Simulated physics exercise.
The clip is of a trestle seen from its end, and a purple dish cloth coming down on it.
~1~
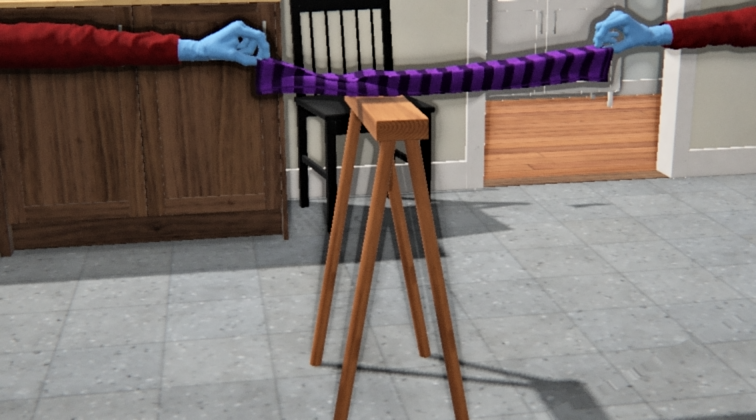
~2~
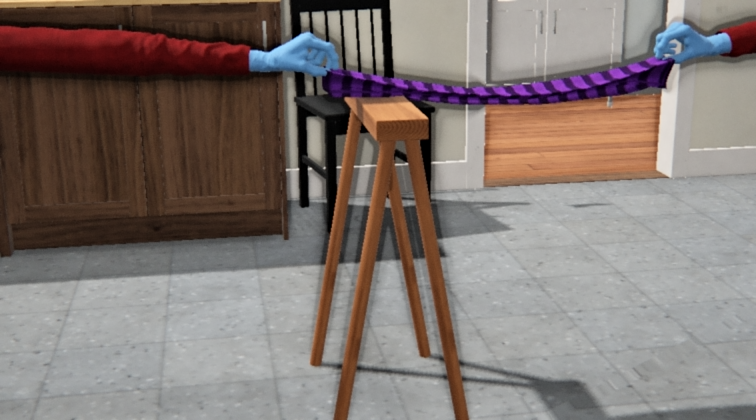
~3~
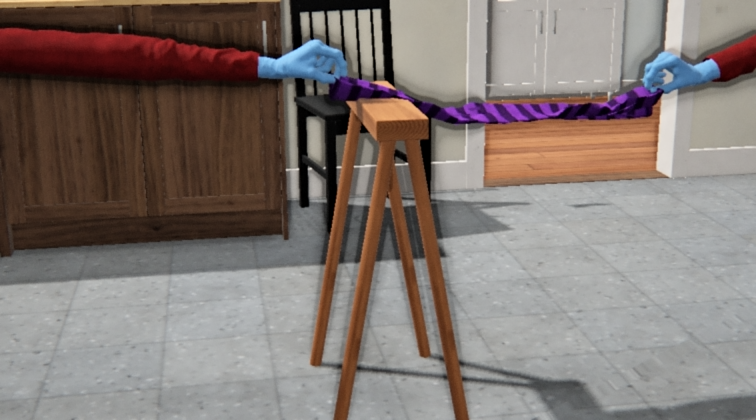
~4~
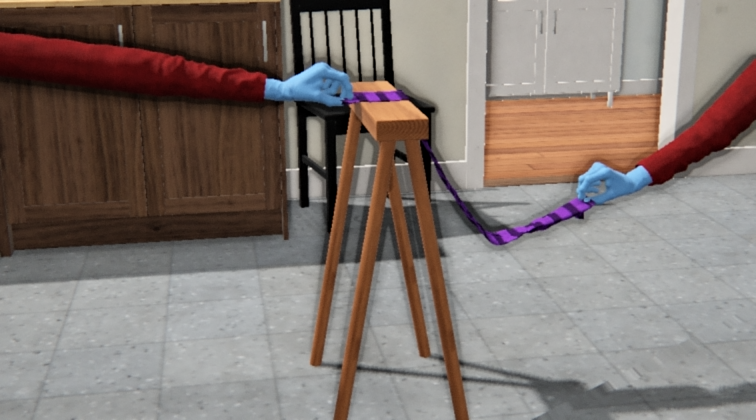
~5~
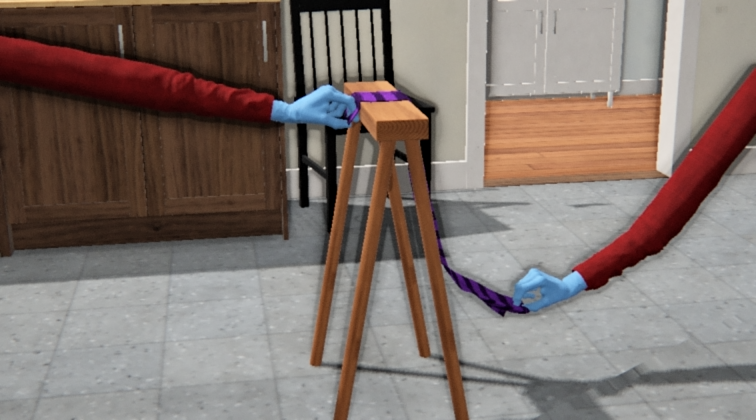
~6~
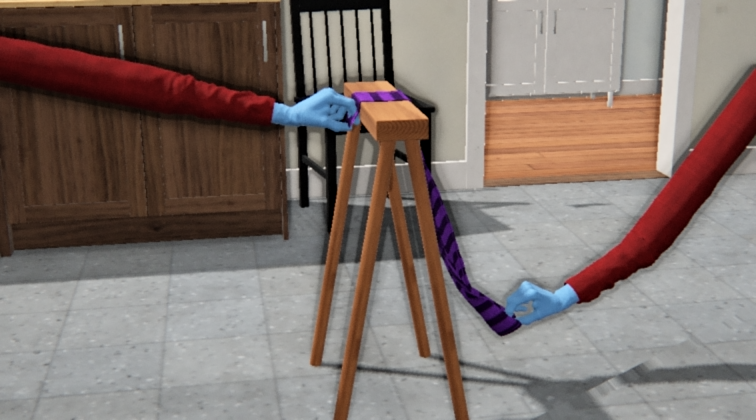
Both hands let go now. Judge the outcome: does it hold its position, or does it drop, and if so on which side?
It leaves on the right.
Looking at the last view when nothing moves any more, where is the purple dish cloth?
It settles at roughly (427, 385).
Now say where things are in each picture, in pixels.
Left end (262, 94); right end (602, 82); top of the trestle (403, 124), in the first frame.
Left end (333, 96); right end (661, 88), in the second frame.
Left end (334, 99); right end (653, 106); top of the trestle (403, 124), in the third frame.
Left end (346, 104); right end (579, 207), in the fourth frame.
Left end (350, 112); right end (510, 309), in the fifth frame.
Left end (350, 117); right end (496, 333); far more of it on the right, in the sixth frame.
Then, 0.32 s past the final frame, dish cloth sliding right.
Then, 0.60 s past the final frame, dish cloth in a heap on the floor near (427, 382).
When it is over, dish cloth in a heap on the floor near (427, 386). The purple dish cloth goes down on the right side.
